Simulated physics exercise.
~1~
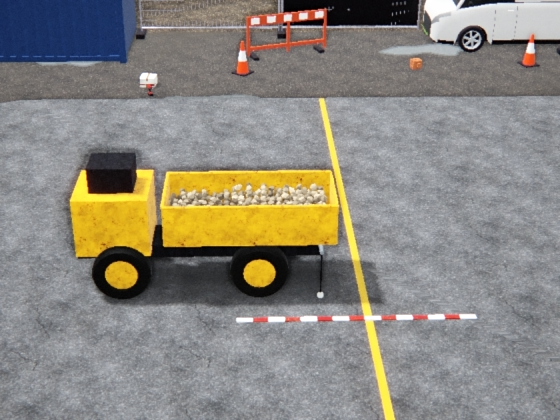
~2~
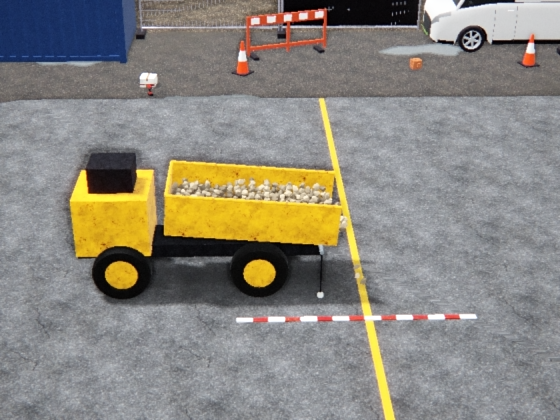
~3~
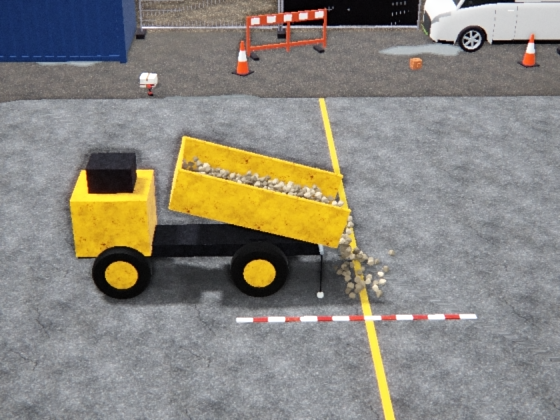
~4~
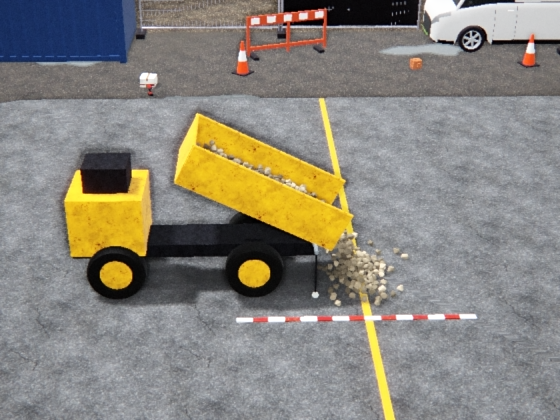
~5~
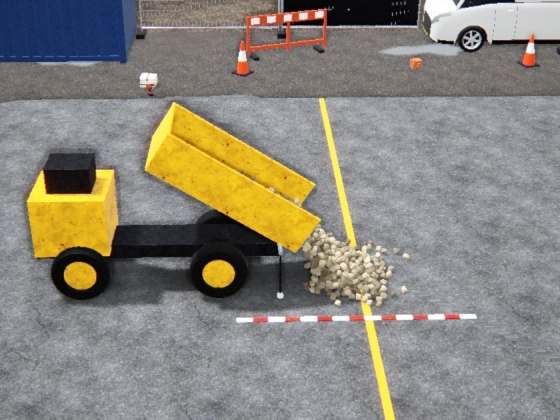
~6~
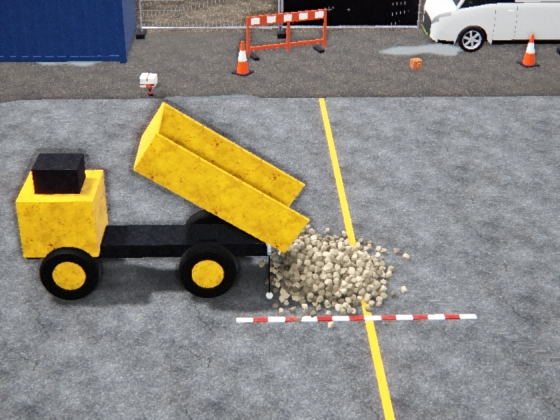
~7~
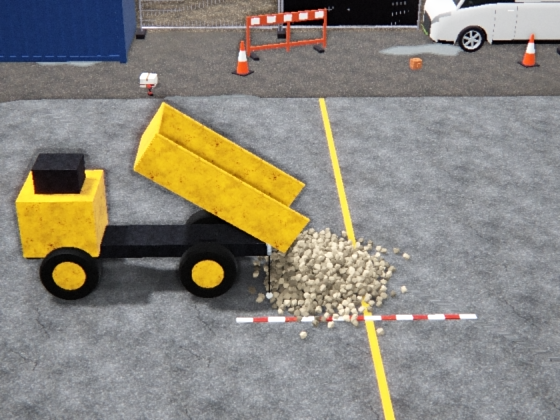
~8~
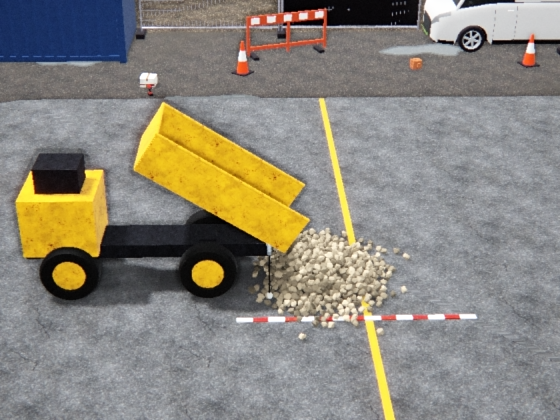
A yellow tipper truck with a black cab top stands at the left of a grey yard, seen from the side and above, its bed full of pale stones. A yellow line crosses the ground near its rear, with a red and white banded pole lying across it and cones, a barrier and a white vehicle behind. The bed tilts up, and stones spill from its lowered right end onto the line. Still tipping, the truck moves left and the heap spreads after it. The truck stops with its bed raised and emptied, most stones lying left of the line and a few beyond.
